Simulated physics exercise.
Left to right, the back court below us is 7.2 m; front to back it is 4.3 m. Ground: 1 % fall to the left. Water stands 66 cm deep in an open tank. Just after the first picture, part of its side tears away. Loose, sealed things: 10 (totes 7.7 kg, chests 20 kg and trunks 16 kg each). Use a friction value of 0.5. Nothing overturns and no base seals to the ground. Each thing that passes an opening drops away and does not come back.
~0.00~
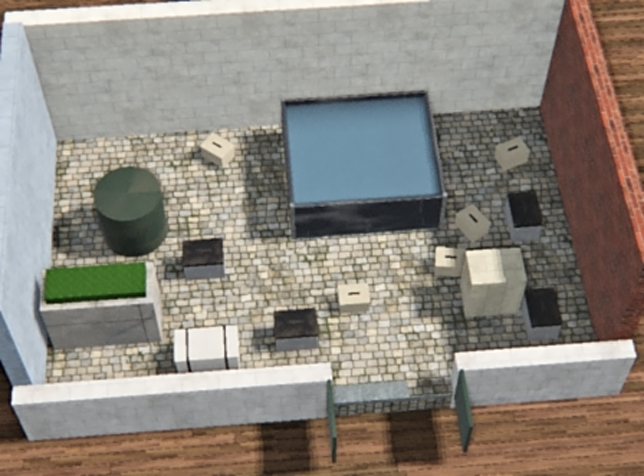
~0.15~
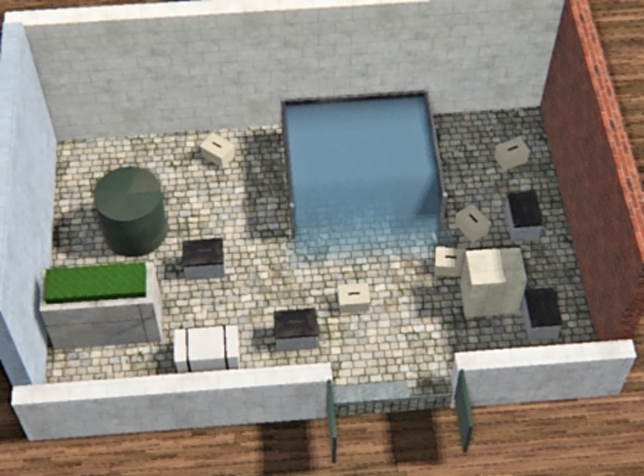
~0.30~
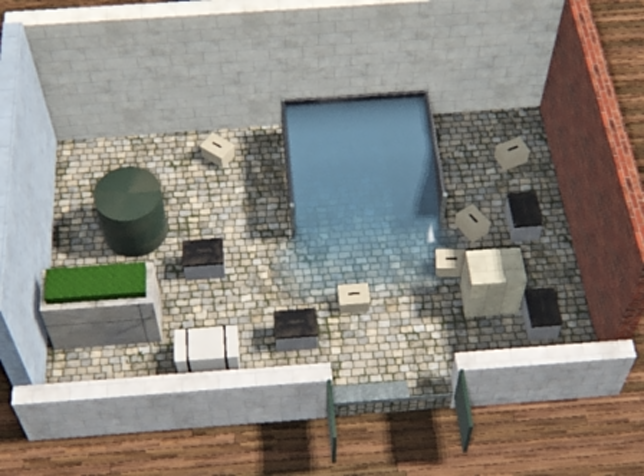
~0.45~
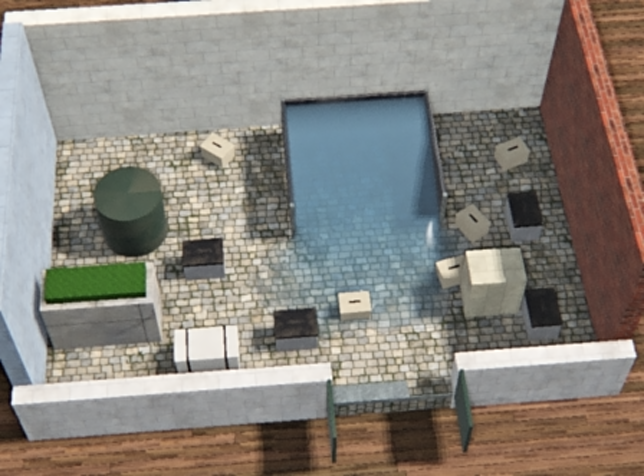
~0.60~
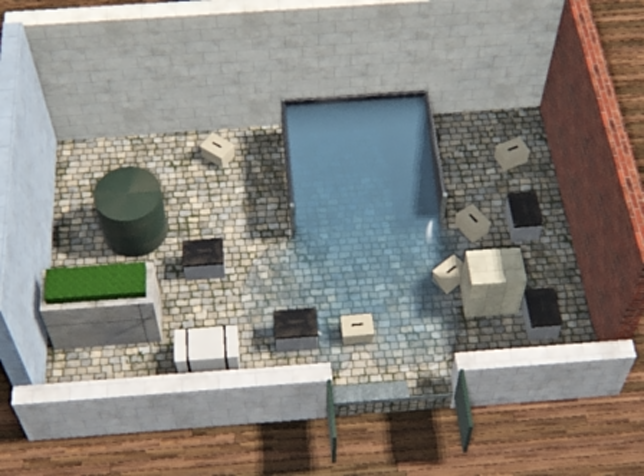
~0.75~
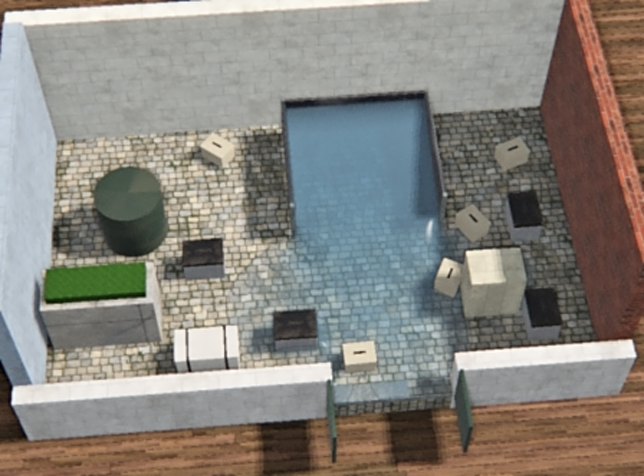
Blue water pours from the front of a large dark-rimmed tank against the back wall of a stone-paved courtyard, seen from a fixed high view. Around it stand a dark green cylinder and a grass-topped block at left, with pale boxes and dark-topped crates scattered about. The water spreads forward across the paving, pushing one pale box toward the front opening and slightly shifting and turning another beside the cream block at right.
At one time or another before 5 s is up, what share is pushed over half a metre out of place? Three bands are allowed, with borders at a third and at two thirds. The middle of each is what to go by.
Looks like the portion will come out in the mid band.
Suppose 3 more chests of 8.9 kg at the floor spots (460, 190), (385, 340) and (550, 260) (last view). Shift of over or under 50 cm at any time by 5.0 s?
Answers in order are does not cross, crosses the line and does not cross.
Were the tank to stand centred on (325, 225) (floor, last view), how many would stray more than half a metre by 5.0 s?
That would give 3.
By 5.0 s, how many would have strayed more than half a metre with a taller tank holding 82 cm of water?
That would make 6 of them.
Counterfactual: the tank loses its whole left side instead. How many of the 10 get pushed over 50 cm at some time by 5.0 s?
In that case the number is 4.
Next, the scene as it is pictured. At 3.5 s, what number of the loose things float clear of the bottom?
The count is 2.
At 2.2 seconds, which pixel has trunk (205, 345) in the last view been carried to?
About pixel (122, 361).
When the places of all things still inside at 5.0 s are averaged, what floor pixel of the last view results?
(341, 255).
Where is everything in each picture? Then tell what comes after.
A tote at (354, 294) rests on the ground; a tote at (451, 257), on the bottom; water covers 3.7 m2; 0 of 10 have shifted, in the first picture.
A tote at (354, 294), on the bottom; a tote at (451, 257) rests on the ground; 4.8 m2 under water; 0 of 10 have shifted, in the second picture.
A tote at (354, 294), on the bottom; a tote at (451, 259), on the bottom; 6.0 m2 under water; 0 of 10 have shifted, in the third picture.
A tote at (355, 302), on the bottom, 13 cm from its start; a tote at (454, 267) rests on the ground, 17 cm from its start; water covers 7.5 m2; 2 of 10 have shifted, in the fourth picture.
A tote at (357, 325) rests on the ground, 49 cm from its start; a tote at (451, 270) rests on the ground, 21 cm from its start; 9.2 m2 under water; 2 of 10 have shifted, in the fifth picture.
A tote at (360, 353) rests on the ground, 88 cm from its start; a tote at (450, 273) rests on the ground, 28 cm from its start; 10.8 m2 under water; 2 of 10 have shifted, in the sixth picture.
After 1.1 s 2 of 10 are over 50 cm from their spots; 1 afloat.
After 2.2 s 4 of 10 are over 50 cm from their spots; 2 afloat.
After 3.5 s 4 of 10 are over 50 cm from their spots; 2 afloat.
After 5.0 s 4 of 10 are over 50 cm from their spots, and 4 have been at some point; 2 afloat.
